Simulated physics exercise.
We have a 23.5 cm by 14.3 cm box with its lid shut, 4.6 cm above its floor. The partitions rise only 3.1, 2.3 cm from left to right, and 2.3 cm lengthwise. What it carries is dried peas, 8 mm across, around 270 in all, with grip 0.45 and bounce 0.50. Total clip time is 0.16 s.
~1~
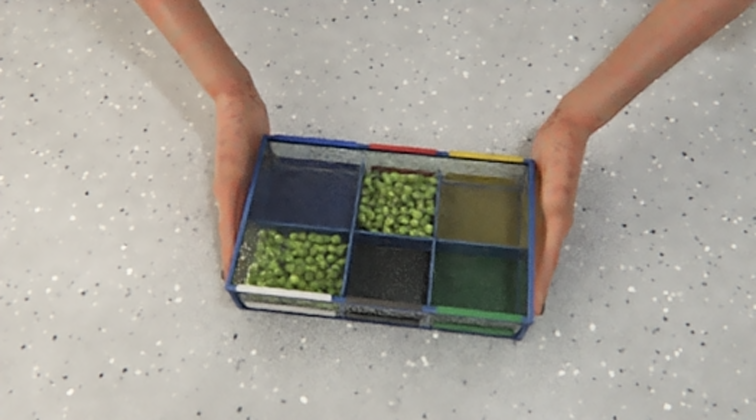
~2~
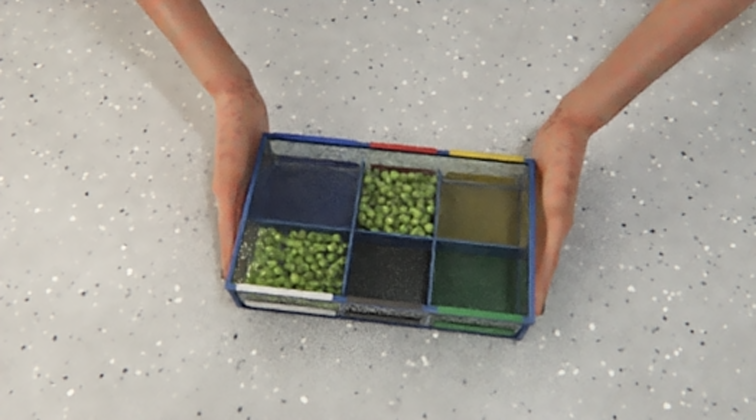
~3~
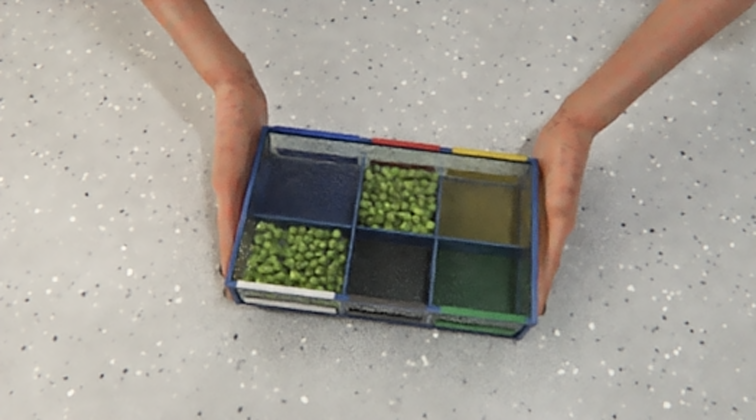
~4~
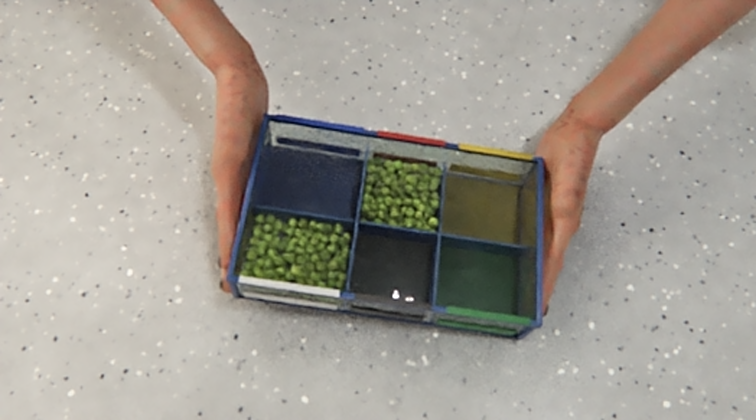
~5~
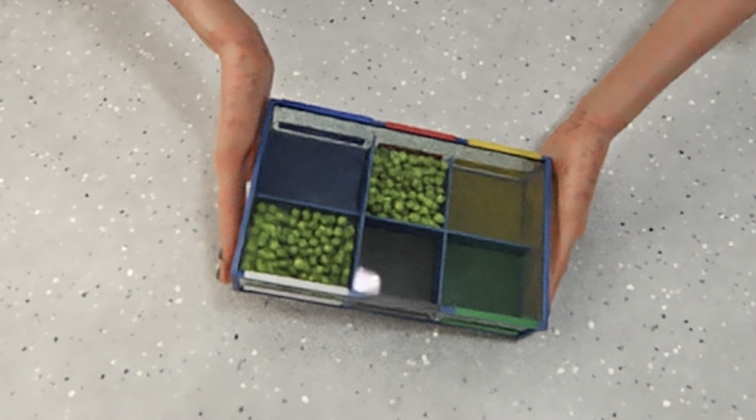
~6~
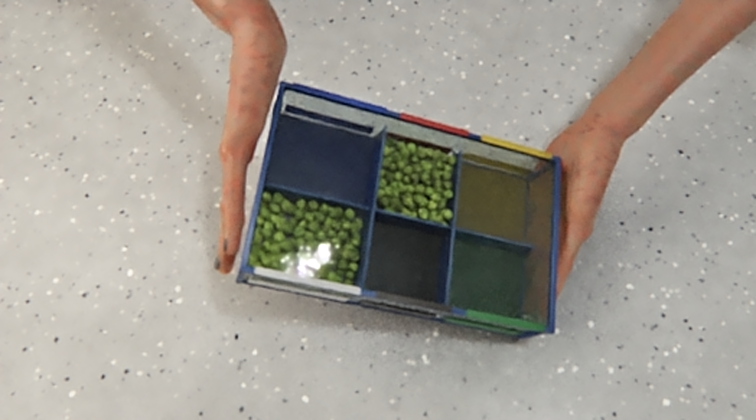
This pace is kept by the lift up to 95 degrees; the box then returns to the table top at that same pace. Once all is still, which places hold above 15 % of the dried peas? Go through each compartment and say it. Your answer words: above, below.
Red - below; blue - below; green - above; yellow - below; white - above; black - below.
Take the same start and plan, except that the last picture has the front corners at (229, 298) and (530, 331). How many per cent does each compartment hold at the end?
Red 5; blue 0; green 20; yellow 0; white 50; black 30.
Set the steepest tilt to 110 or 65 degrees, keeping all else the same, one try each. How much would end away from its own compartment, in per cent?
About 60 and 35 per cent.
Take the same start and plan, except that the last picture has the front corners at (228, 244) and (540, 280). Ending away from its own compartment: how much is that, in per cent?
Some 55 %.
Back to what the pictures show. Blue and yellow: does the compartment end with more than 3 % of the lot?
Blue no, yellow yes.
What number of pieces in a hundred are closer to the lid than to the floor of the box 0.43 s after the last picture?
Estimate: Near 80 per cent.
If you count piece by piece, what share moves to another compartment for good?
My estimate is some 55 per cent.
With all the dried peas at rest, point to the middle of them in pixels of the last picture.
Close to pixel (424, 283).
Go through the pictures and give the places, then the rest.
In the first frame, box tilt 0 degrees, front corners at (231, 286) and (528, 319); red 50 %, white 50 %.
In the second frame, box tilt 1 degrees, front corners at (231, 285) and (529, 319).
In the third frame, box tilt 4 degrees, front corners at (231, 282) and (532, 320), lowest corner right front.
In the fourth frame, box tilt 8 degrees, front corners at (232, 277) and (536, 322), lowest corner right front.
In the fifth frame, box tilt 14 degrees, front corners at (237, 271) and (542, 324), lowest corner right front.
In the sixth frame, box tilt 21 degrees, front corners at (246, 267) and (549, 328), lowest corner right front; red 50 %, white 50 %.
Then, 0.43 s after the last picture, tilt 94 degrees; red 25 %, green 10 %, yellow 15 %, white 45 %, black 5 %.
Then, 0.72 s after the last picture, tilt 40 degrees; red 5 %, green 40 %, yellow 10 %, white 40 %, black 5 %.
Then, 1.12 s after the last picture, tilt 0 degrees; red 5 %, green 40 %, yellow 10 %, white 40 %, black 5 %.
In the end, red 5 %, blue 0 %, green 40 %, yellow 10 %, white 40 %, black 5 %.
